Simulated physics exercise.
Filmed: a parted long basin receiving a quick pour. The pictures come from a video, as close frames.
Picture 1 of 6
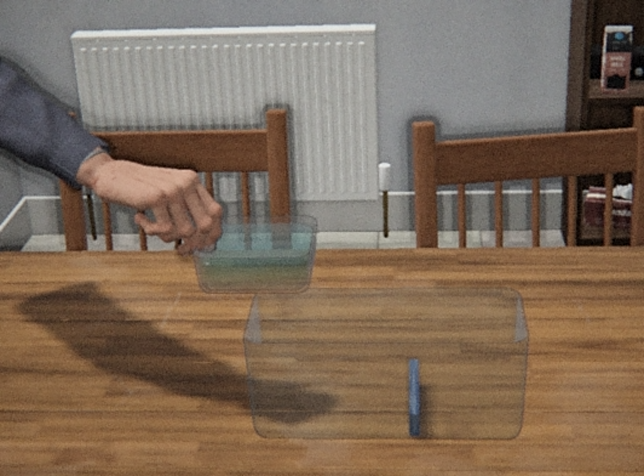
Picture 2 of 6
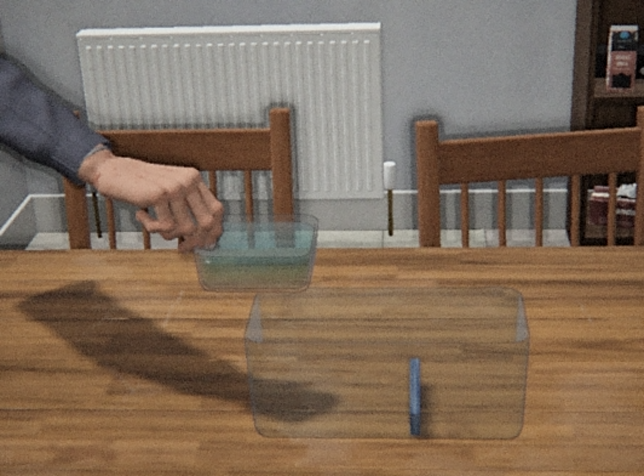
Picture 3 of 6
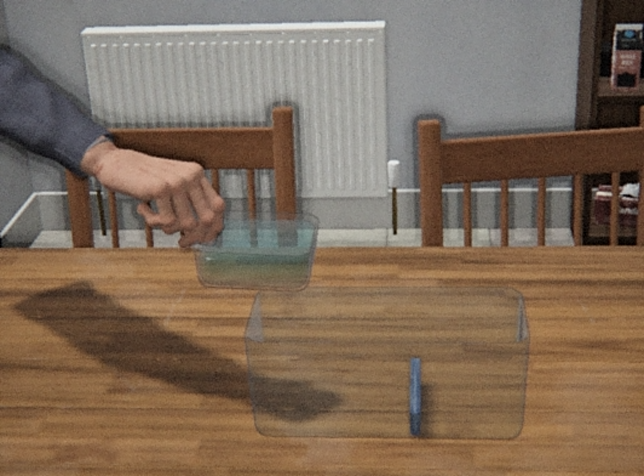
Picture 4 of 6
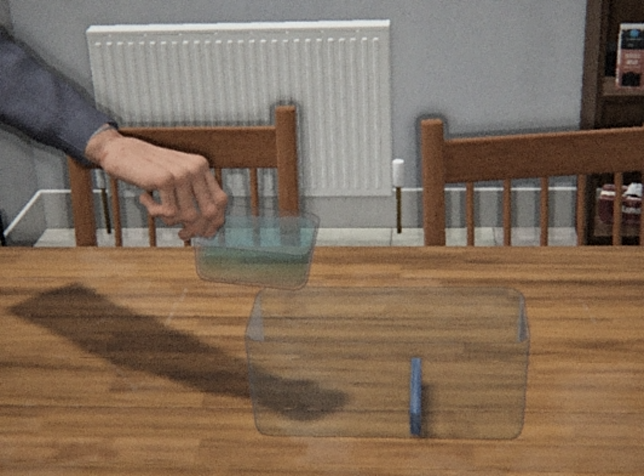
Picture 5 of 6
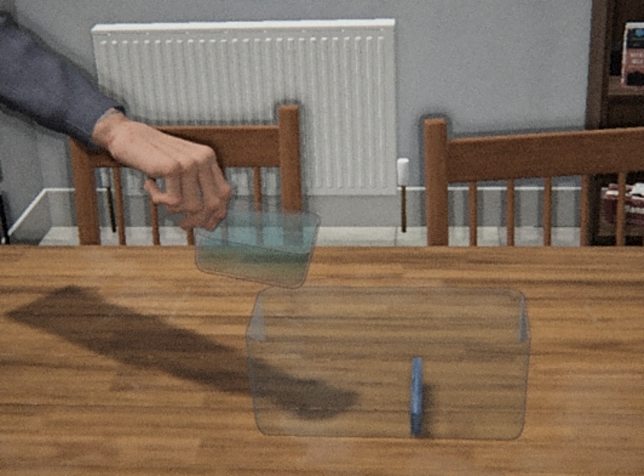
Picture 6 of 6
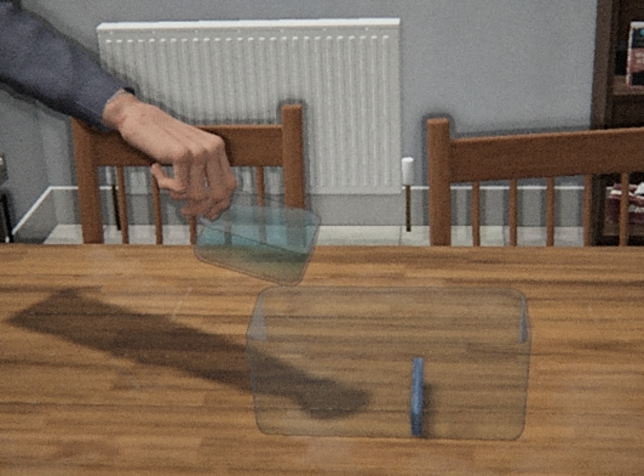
A hand in a dark blue-grey sleeve, reaching in from the left, gradually tilts a small clear container of blue-green liquid, its right side dipping. Below it on a wooden table, seen from the front and slightly above, sits a long, clear, empty-looking basin with an upright blue divider right of centre. Behind, the wooden chairs, white radiator and dark shelves drift slightly rightward as the camera shifts gently.
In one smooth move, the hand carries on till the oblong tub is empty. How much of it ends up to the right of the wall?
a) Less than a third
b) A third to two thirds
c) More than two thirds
(b) A third to two thirds.
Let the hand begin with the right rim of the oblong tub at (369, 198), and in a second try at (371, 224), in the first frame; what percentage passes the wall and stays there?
65 %, 70 %.
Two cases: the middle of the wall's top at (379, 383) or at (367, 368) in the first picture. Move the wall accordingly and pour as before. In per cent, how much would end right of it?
In turn some 75 and 85 in a hundred.
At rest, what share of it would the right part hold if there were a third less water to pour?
It comes to near 30 per cent.
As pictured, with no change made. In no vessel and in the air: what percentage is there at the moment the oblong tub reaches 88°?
I'd put it near 60 per cent.
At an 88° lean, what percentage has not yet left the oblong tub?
Close to 15 per cent.
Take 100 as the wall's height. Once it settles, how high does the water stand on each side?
Some 30 per cent left and 50 right.
A moment on, the oblong tub is tipped on its side and 17 per cent is still to pour, 22 is left of the wall and 0 right of it.
Next, the oblong tub is tipped right over and 0 per cent is still to pour, 31 is left of the wall and 58 right of it.
Then the oblong tub is tipped right over and 0 per cent is still to pour, 42 is left of the wall and 48 right of it.
Later the oblong tub is tipped right over and 0 per cent is still to pour, 43 is left of the wall and 47 right of it.
Finally, 43 per cent lies left of the wall, 47 right of it and 9 outside.
